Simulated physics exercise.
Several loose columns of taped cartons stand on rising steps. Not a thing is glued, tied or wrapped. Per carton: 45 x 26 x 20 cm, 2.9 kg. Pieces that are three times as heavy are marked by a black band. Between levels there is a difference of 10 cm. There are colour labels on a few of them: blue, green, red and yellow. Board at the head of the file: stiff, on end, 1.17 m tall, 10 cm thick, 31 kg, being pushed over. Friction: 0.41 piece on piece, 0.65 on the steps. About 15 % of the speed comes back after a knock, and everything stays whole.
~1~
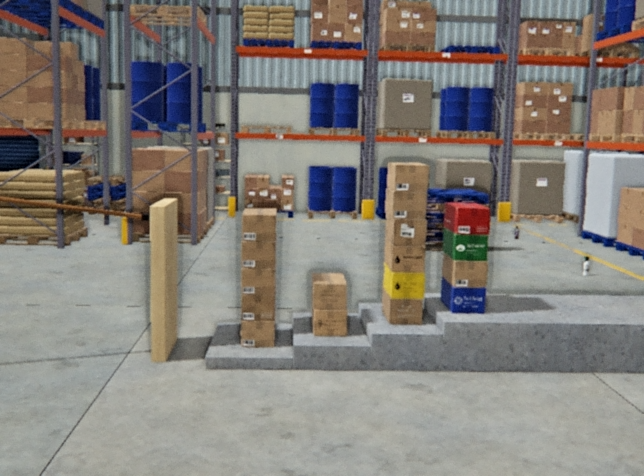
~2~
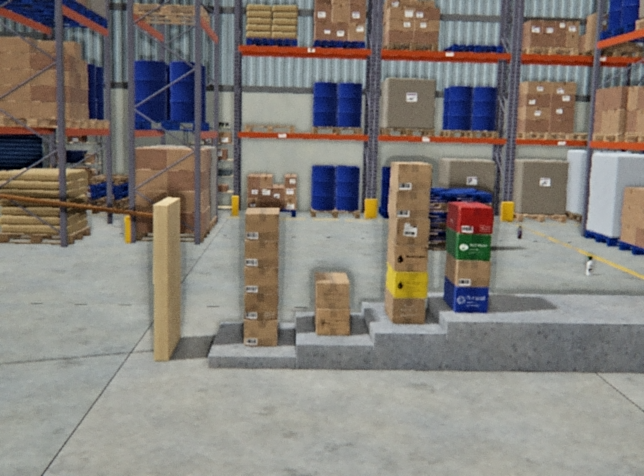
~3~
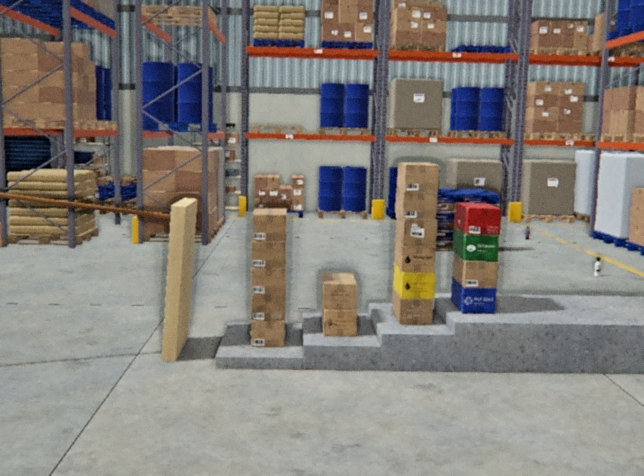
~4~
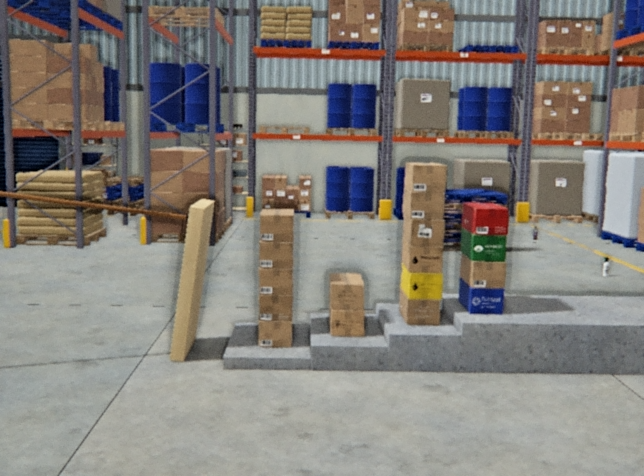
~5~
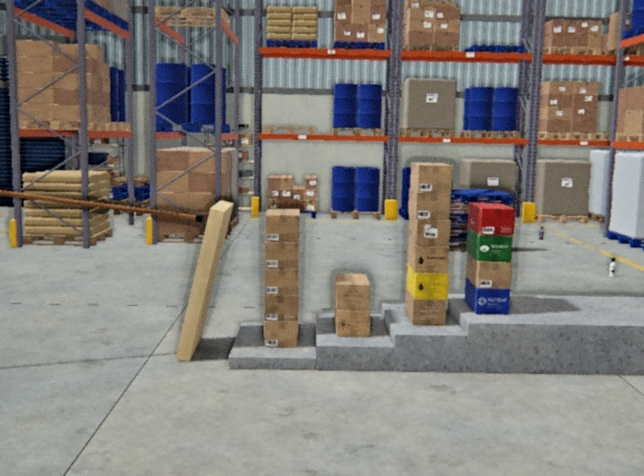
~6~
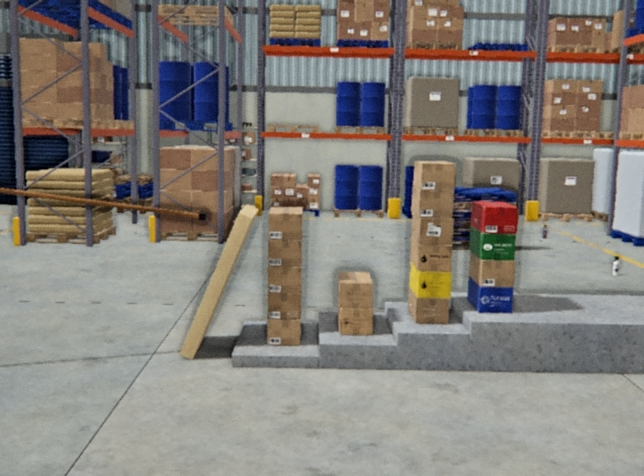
Tall orange-and-blue racks stacked with cartons, sacks and blue drums line the back of a warehouse, seen from the front across a grey concrete floor. On low grey steps rising to the right stand four columns of brown cartons, the third with a yellow one, the last with red, green and blue, and a pale upright board at the left. The board leans steadily rightward toward the first column, which stays still, as the camera pans slightly left.
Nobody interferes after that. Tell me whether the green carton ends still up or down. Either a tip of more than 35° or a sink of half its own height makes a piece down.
The green carton ends still up.
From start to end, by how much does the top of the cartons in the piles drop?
By about 0 cm, start to end.
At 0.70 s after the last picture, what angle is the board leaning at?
It's tipped some 60 degrees away from upright by then.
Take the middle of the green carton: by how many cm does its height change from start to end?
Its middle ends around 0 cm lower.
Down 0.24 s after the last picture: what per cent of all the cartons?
By then, 0 per cent.
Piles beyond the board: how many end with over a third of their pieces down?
Count: 1.
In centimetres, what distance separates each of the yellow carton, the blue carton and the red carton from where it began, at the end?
Distances in cm - yellow: 0; blue: 0; red: 0.
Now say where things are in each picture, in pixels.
In the first frame (we follow the side turned to the camera; the camera pans a little), pole end (144, 218) 7 cm short, board 0° from upright; green carton (472, 248); red carton (474, 222); yellow carton (408, 286); no other piece has moved.
In the second frame, pole end 1 mm in, board 0° from upright; green carton (475, 248).
In the third frame, pole end 7 cm in, board 4° from upright; green carton (482, 248); no other piece has moved.
In the fourth frame, pole end 14 cm in, board 8° from upright; green carton (490, 249); no other piece has moved.
In the fifth frame, pole end (198, 219) 16 cm in, stopped, board 13° from upright; green carton (496, 249); no other piece has moved.
In the sixth frame, pole end (201, 217) 16 cm in, stopped, board 22° from upright; green carton (499, 247); red carton (501, 221); blue carton (496, 300); no other piece has moved.
Then, 0.24 s on from the sixth picture, board 36° from upright; none of the 17 cartons down, 5 disturbed; green carton unmoved.
Then, 0.46 s on from the sixth picture, board 50° from upright; none of the 17 cartons down, 5 disturbed; green carton unmoved.
Then, 0.70 s on from the sixth picture, board 60° from upright; 2 of the 17 cartons down; green carton unmoved.
Finally, board 60° from upright; 4 of the 17 cartons down; green carton unmoved; yellow carton unmoved; red carton unmoved. Seen by the last camera, middles, green carton near (492, 243), yellow carton near (431, 279).
